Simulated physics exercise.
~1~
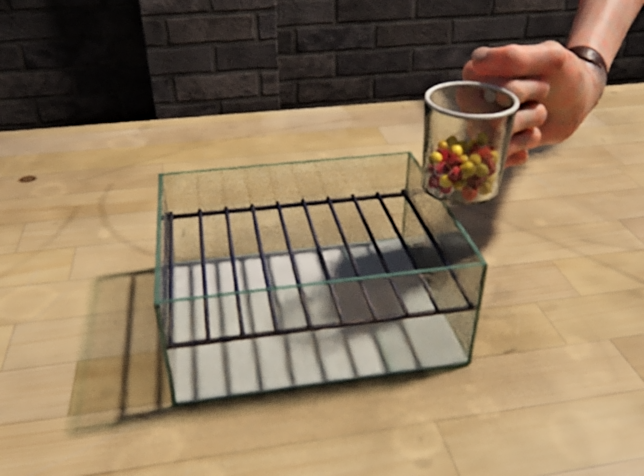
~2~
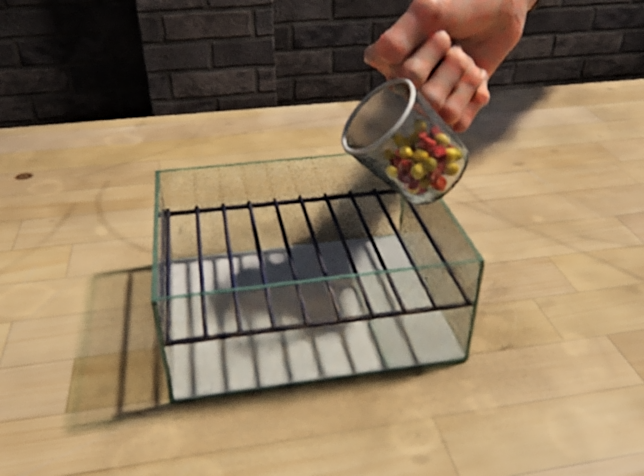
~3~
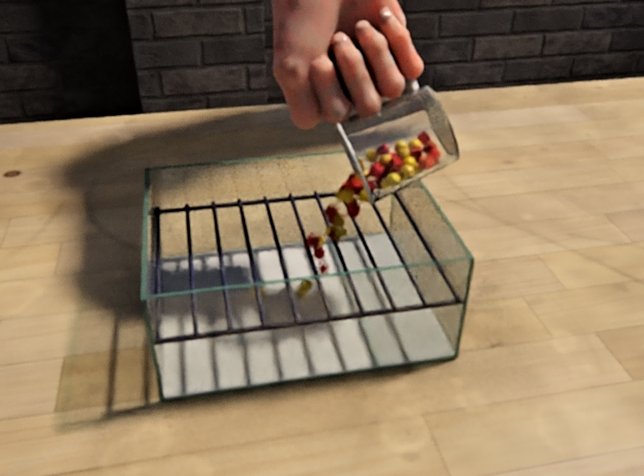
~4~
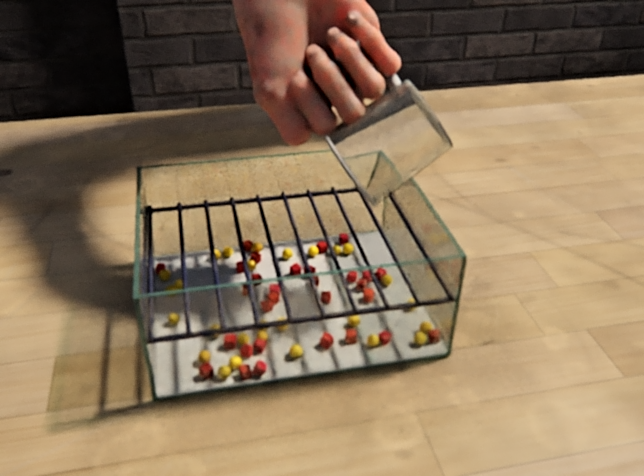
On a wooden tabletop, a hand tipping a clear cup of red and yellow beads, all falling through a wire rack into a glass box.
